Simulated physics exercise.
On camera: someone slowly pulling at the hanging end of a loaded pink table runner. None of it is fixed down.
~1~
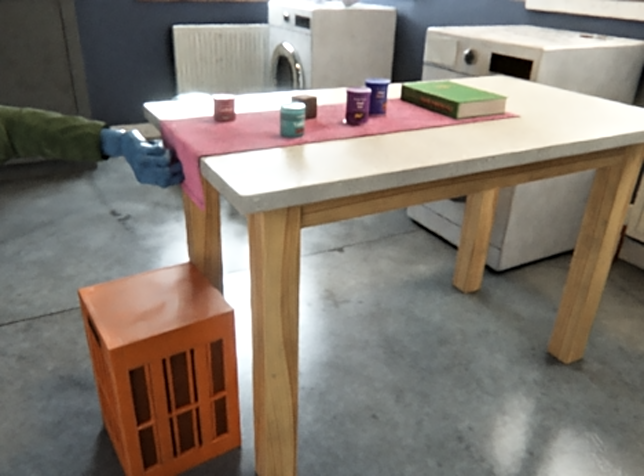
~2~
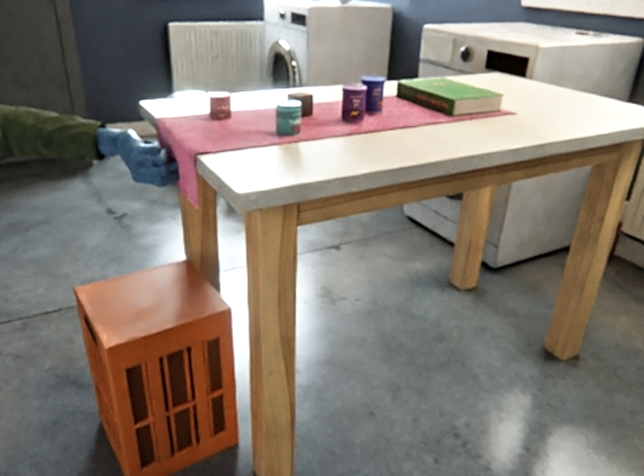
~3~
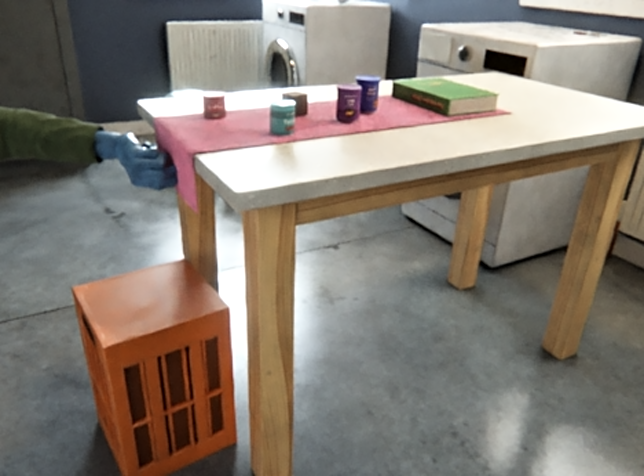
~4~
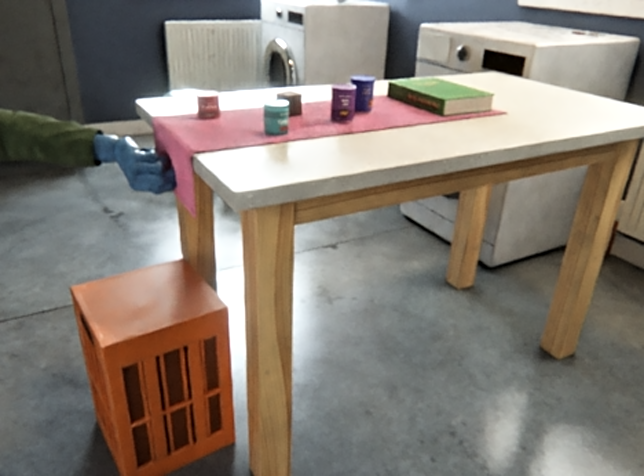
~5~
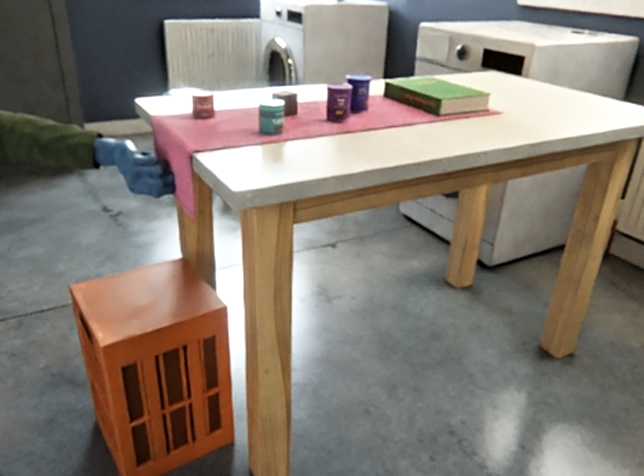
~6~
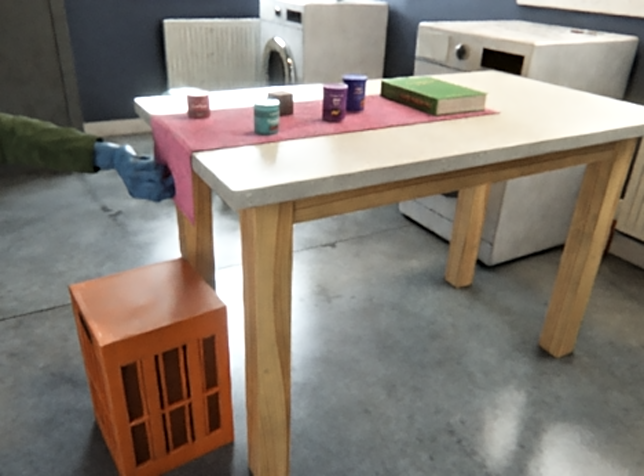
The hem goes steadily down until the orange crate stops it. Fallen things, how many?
Two.
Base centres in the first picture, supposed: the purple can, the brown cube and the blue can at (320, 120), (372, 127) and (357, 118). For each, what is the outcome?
Each in turn: The purple can stays aloft, the brown cube stays aloft, the blue can stays aloft.
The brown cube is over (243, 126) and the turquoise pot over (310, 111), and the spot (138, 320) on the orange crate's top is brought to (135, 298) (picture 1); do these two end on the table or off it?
The brown cube ends up off the top and the turquoise pot ends up still on top.
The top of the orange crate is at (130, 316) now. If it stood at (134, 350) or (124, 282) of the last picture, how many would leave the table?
Going over the edge would be 3 and 1.
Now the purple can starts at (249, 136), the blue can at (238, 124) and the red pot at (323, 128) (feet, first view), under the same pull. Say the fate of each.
Final state: The purple can is no longer up, the blue can is no longer up, the red pot is still in place.
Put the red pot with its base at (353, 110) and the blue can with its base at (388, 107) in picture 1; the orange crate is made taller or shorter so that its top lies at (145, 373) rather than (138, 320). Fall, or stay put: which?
The red pot stays aboard; the blue can stays aboard.
A little later, hem near (177, 259); red pot gone.
Next, hem on the crate; red pot and turquoise pot gone.
When it is over, hem on the crate; red pot and turquoise pot gone. It carries off two.
